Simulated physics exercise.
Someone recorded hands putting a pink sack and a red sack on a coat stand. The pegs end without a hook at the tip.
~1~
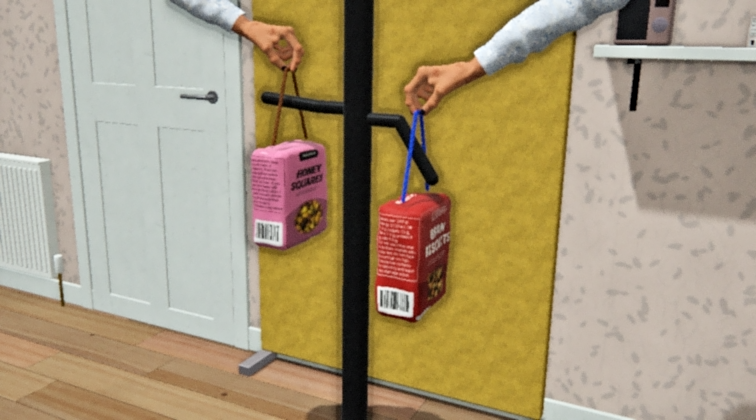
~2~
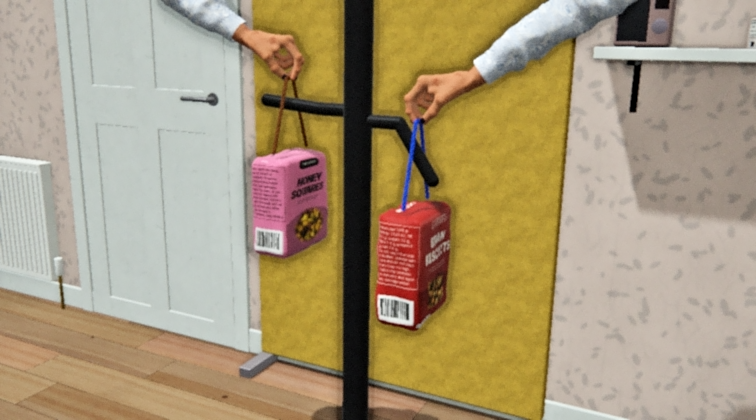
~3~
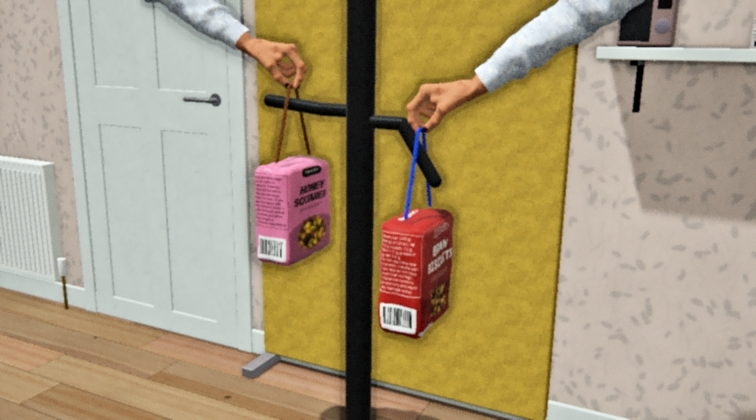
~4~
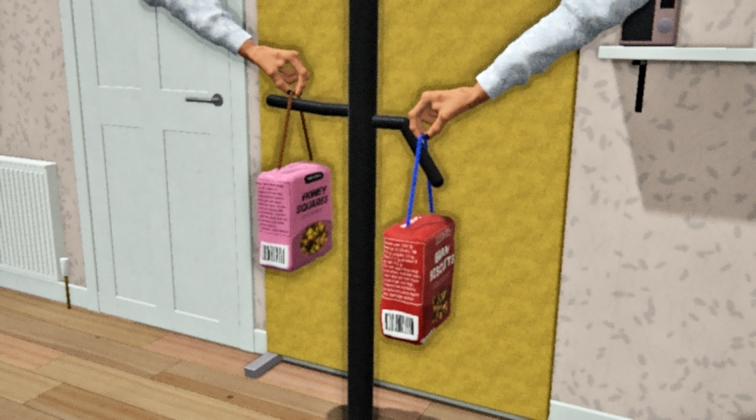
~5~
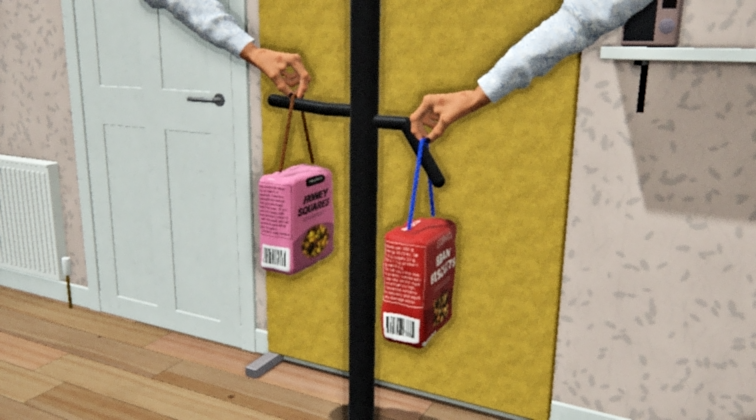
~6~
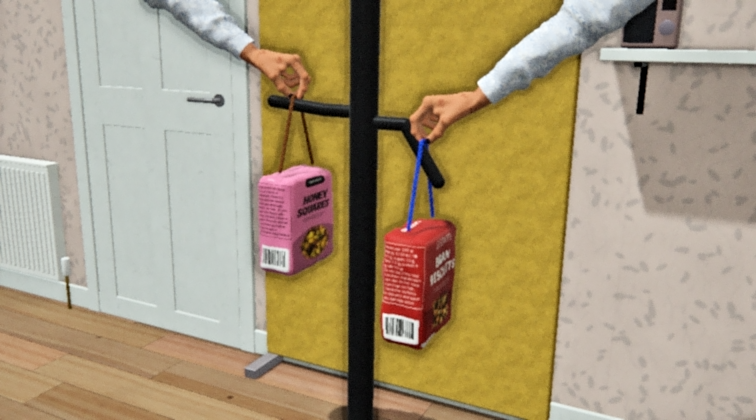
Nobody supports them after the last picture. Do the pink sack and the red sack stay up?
One by one: The pink sack remains up, the red sack does not stay up.
Then, 0.50 s after the last picture, pink sack hanging near (298, 221); red sack on the floor.
At rest, pink sack hanging near (298, 221); red sack on the floor. The pink sack remains on its peg and the red sack slips off its peg.
